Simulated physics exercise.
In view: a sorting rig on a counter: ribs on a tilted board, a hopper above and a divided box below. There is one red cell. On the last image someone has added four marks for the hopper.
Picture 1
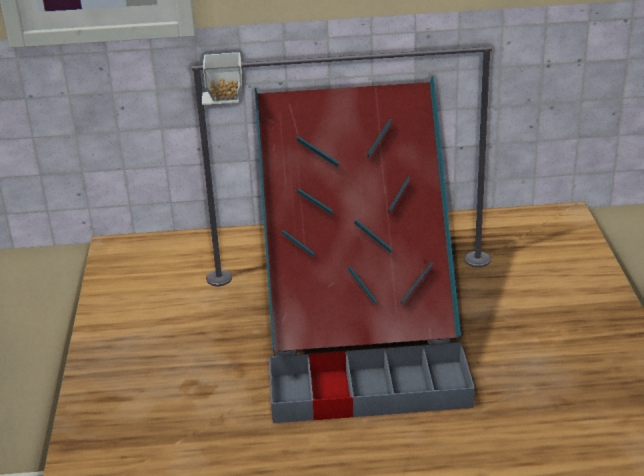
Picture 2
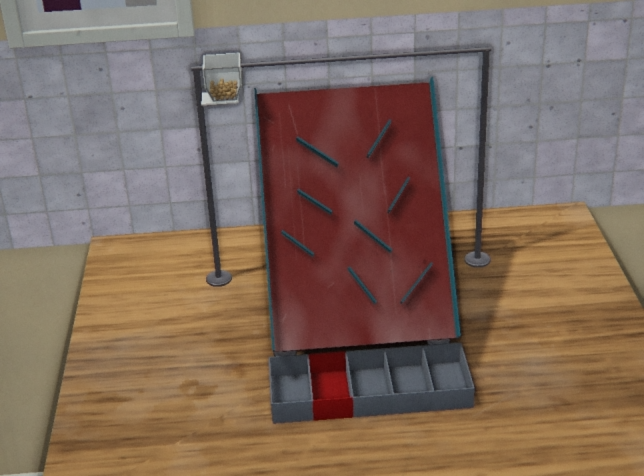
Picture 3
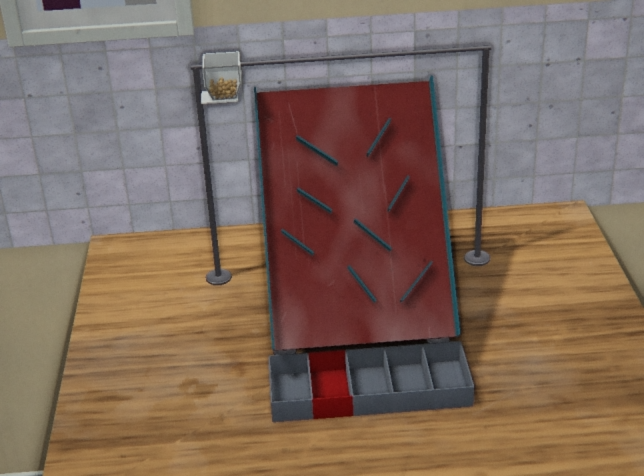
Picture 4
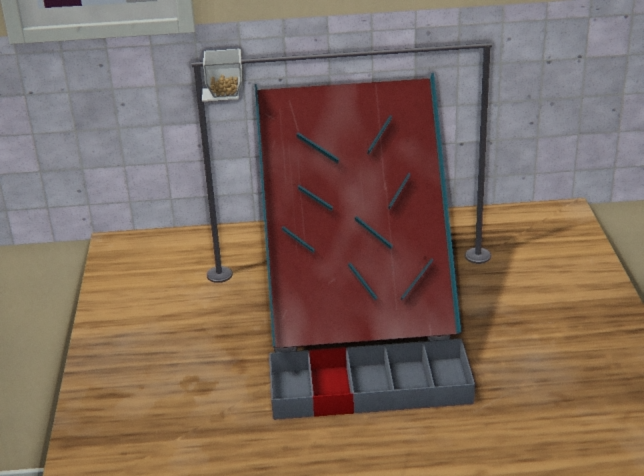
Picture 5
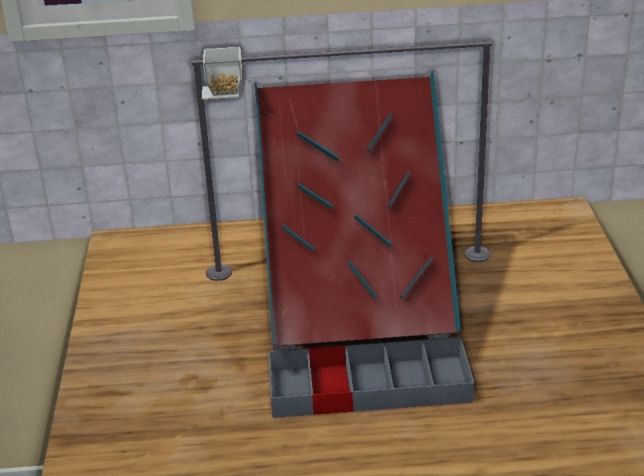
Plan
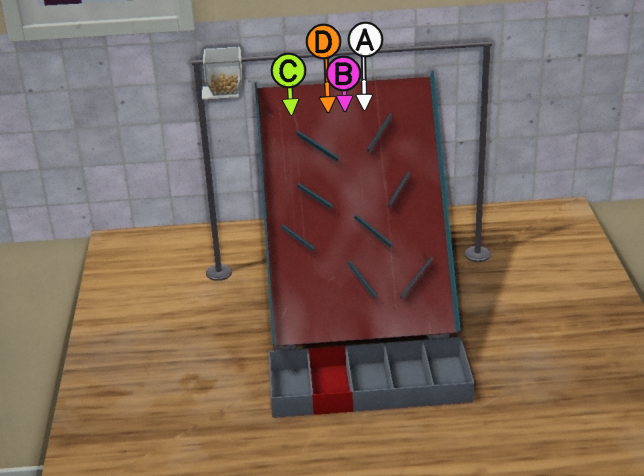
On a wooden counter, a small hopper of dried chickpeas hangs above a tilted red ribbed board and divided box, nothing visibly moving.
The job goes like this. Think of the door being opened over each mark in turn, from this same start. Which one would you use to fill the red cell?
A.
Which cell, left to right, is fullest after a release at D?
The third from the left.
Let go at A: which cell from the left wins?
The second.
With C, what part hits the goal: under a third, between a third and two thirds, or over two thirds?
Mark C gives under a third.
On the marked copy, mark A meets the board at (364, 104); mark B meets the board at (344, 105); mark C meets the board at (291, 109); mark D meets the board at (328, 106).
With A, about two thirds in the red cell, about a third in other cells, a stray few outside the box.
With B, a small part in the red cell, most in other cells.
With C, a stray few in the red cell, nearly all in other cells.
With D, a small part in the red cell, nearly all in other cells.
